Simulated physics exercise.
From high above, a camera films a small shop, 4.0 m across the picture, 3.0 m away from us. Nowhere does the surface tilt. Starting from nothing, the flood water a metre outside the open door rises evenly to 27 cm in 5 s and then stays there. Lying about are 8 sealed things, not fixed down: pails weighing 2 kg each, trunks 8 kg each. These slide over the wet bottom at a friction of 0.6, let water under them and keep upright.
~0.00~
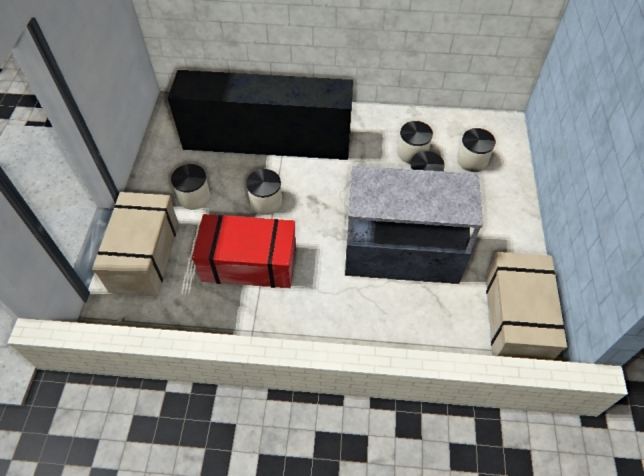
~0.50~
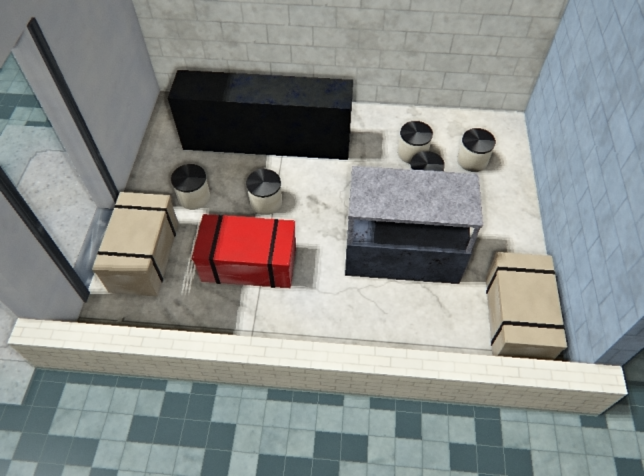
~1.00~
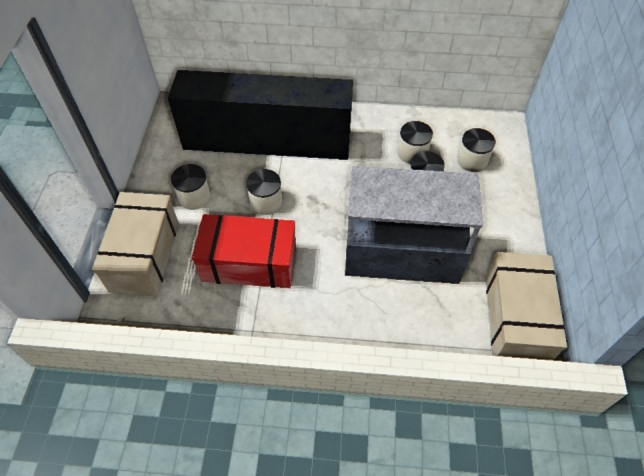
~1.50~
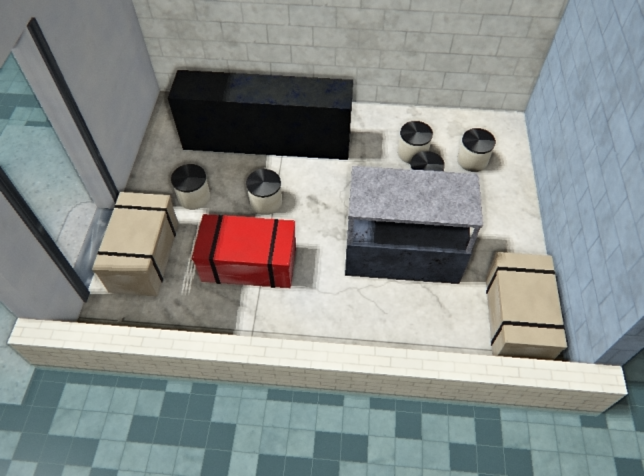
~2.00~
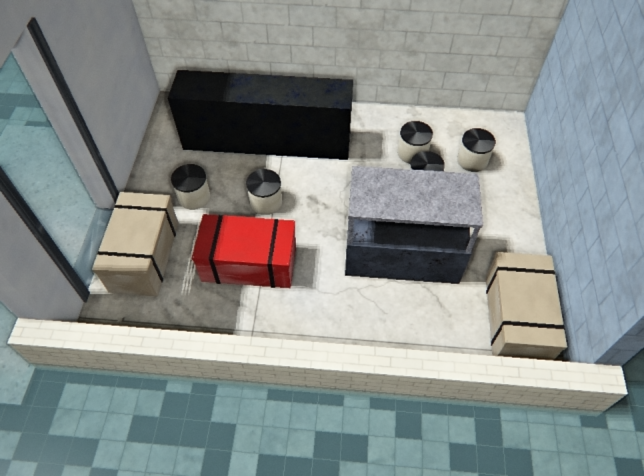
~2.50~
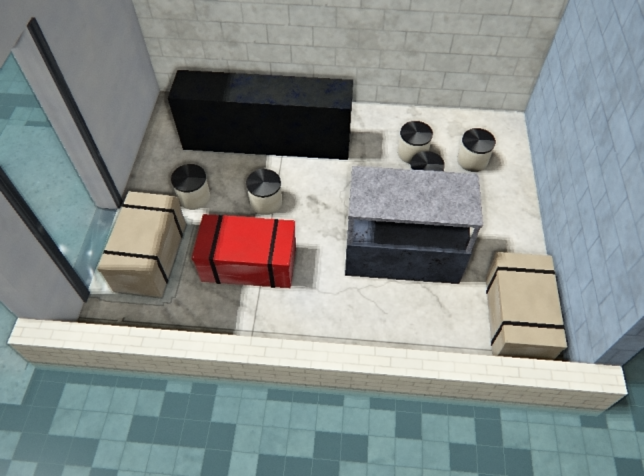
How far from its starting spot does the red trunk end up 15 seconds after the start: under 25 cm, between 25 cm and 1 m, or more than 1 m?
It ends up between 25 cm and 1 m away.
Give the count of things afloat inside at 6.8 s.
At that moment it comes to 7.
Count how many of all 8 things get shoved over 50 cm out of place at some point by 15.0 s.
Tally: 8.
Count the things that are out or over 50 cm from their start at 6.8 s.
Result: 6.
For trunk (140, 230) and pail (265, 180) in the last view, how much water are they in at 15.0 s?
Roughly 14 and 17 cm.
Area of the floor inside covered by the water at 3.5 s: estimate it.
Wet area: Approx. 2.5 m2.
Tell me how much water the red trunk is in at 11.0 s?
11 cm or so.
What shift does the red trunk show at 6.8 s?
It has shifted about 40 cm.
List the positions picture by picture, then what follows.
The first frame shows the red trunk at (245, 239) rests on the ground; 0.0 m2 under water; 0 of 8 have shifted.
The second frame shows the red trunk at (245, 239), on the bottom; 0.0 m2 under water; 0 of 8 have shifted.
The third frame shows the red trunk at (245, 239), on the bottom; 0.0 m2 under water; 0 of 8 have shifted.
The fourth frame shows the red trunk at (245, 239) rests on the ground; water covers 0.0 m2; 0 of 8 have shifted.
The fifth frame shows the red trunk at (245, 239) rests on the ground; 0.0 m2 under water; 0 of 8 have shifted.
The sixth frame shows the red trunk at (245, 239) rests on the ground; water covers 0.2 m2; 1 of 8 have shifted.
After 3.5 s the red trunk is near (246, 239), 0.0 m from its start, aground; 1 afloat.
After 6.8 s the red trunk is near (298, 238), 0.4 m from its start, afloat; 7 afloat.
After 11.0 s the red trunk is near (297, 237), 0.4 m from its start, afloat; 8 afloat.
After 15.0 s the red trunk is near (299, 202), 0.5 m from its start, afloat; 8 afloat.
